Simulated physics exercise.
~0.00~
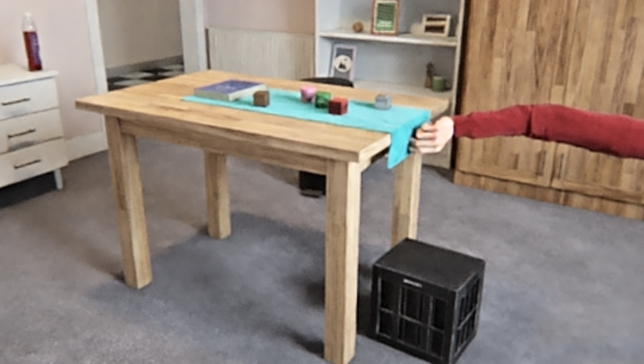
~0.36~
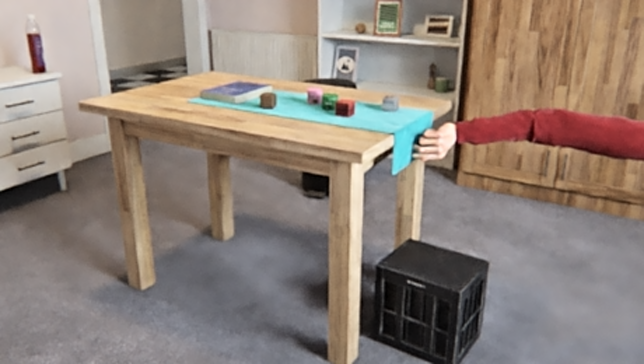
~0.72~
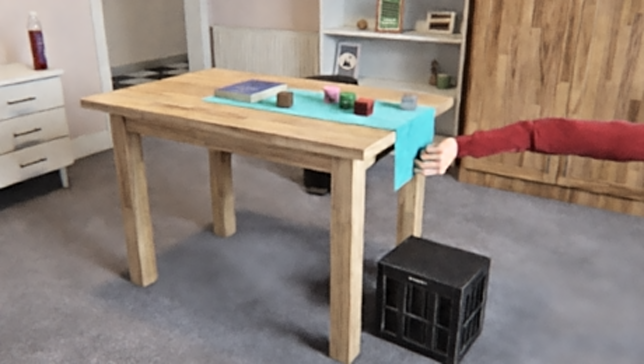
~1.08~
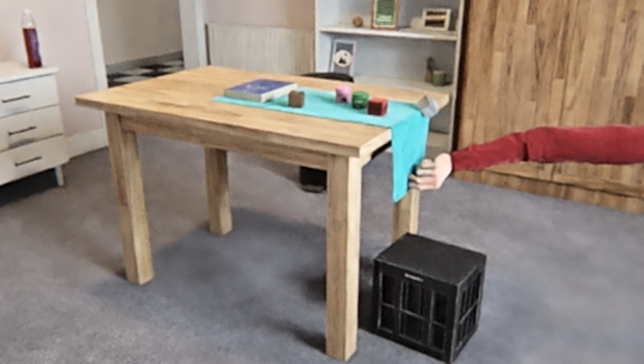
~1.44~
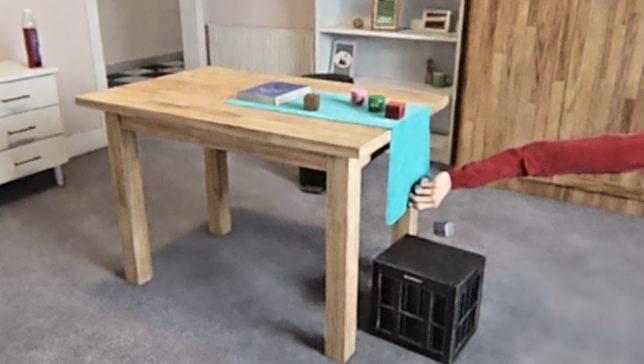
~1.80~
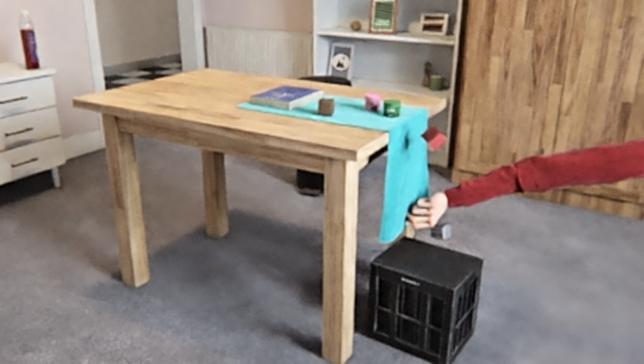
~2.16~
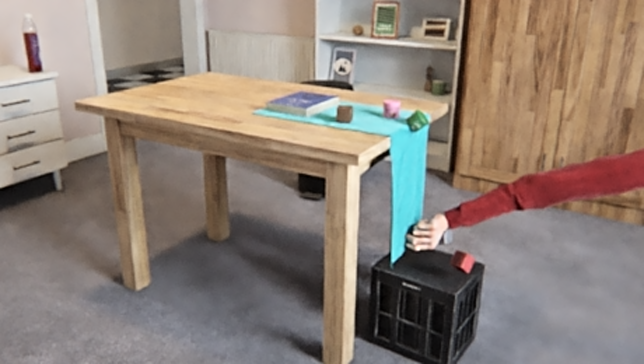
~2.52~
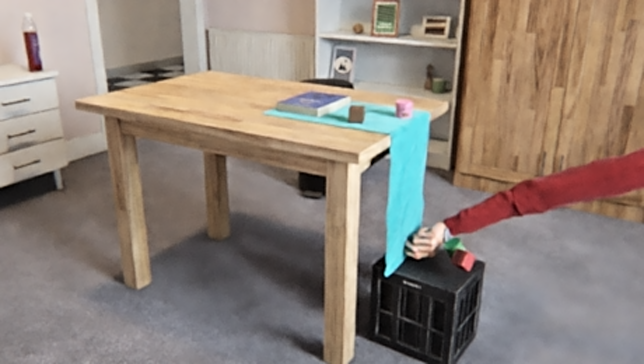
At a wooden table, a hand draws a turquoise cloth down and three objects fall.
